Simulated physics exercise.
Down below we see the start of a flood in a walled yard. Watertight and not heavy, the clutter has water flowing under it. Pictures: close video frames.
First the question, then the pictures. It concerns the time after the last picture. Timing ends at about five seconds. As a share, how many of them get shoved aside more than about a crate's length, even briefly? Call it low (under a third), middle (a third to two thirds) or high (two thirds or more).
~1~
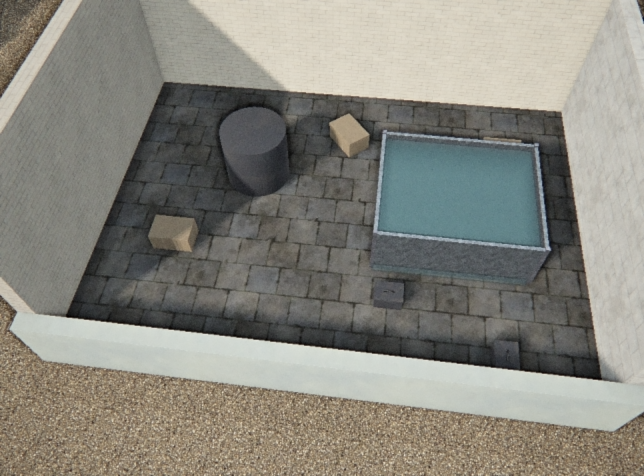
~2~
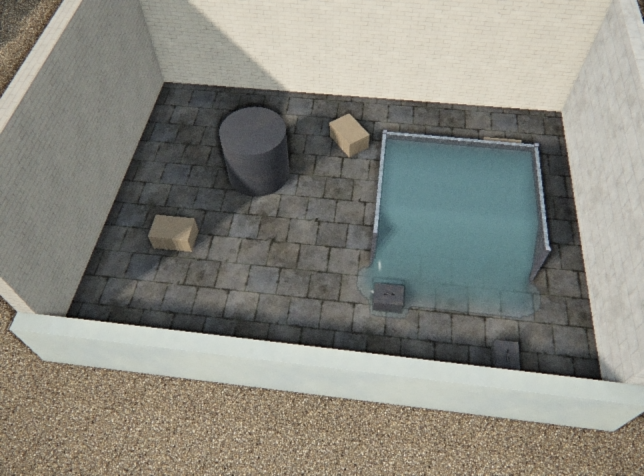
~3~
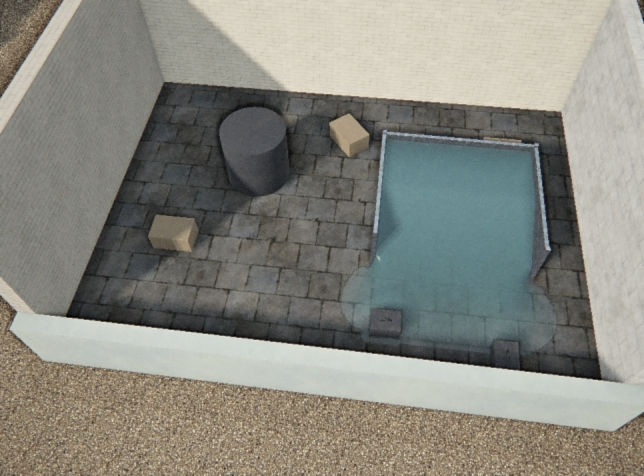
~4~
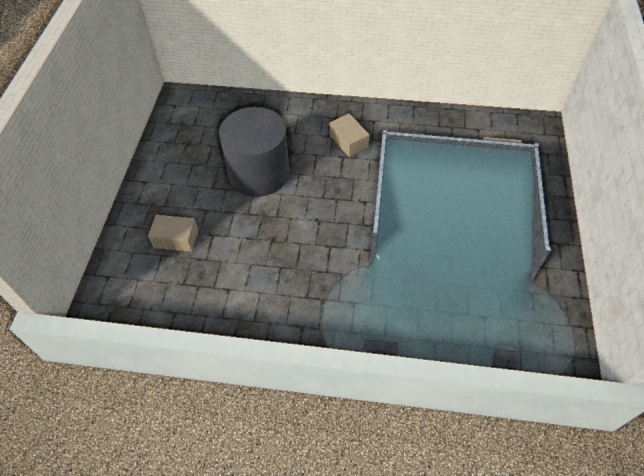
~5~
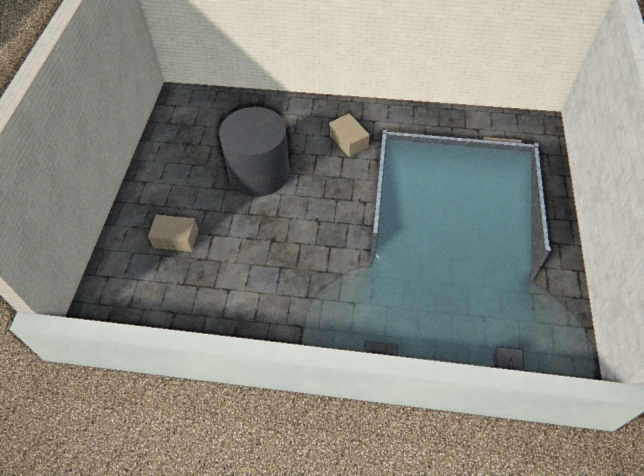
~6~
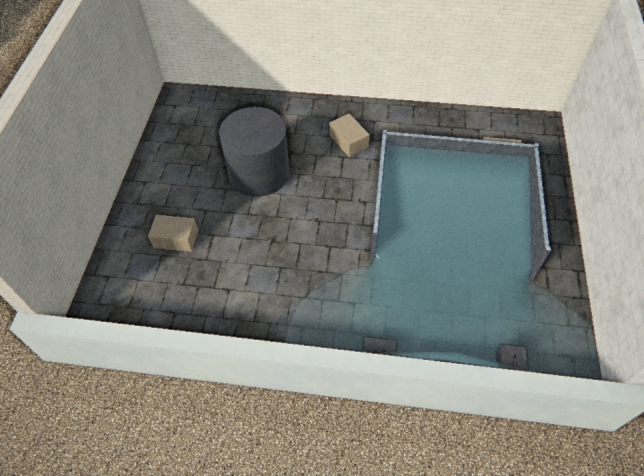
Middle.
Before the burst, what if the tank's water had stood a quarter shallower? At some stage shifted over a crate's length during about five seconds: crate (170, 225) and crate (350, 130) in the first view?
Lab note, in order: Stayed below that mark / stayed below that mark.
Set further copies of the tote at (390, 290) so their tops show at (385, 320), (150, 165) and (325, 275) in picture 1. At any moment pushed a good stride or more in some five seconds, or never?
Here's how it goes: Sent far off, sent far off, and lastly sent far off.
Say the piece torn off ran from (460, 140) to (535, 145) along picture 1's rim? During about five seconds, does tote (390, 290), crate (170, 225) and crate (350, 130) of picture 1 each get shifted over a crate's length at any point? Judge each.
Lab note - in sequence: Did not travel far; did not travel far; travelled far enough.
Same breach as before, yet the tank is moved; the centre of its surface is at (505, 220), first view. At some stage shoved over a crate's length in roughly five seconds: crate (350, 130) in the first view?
Fell short.
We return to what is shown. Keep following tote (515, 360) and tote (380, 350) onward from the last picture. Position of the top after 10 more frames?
Close to (587, 274), and close to (163, 305).
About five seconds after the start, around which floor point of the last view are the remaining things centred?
The average lands at about (320, 155).
A moment on, 1 of 5 are well off their spots; 2 afloat.
Next, 2 of 5 are well off their spots; 2 afloat.
Later, 3 of 5 are well off their spots; 2 afloat.
In the end, 3 of 5 are well off their spots, and 3 have been at some point; 2 afloat.
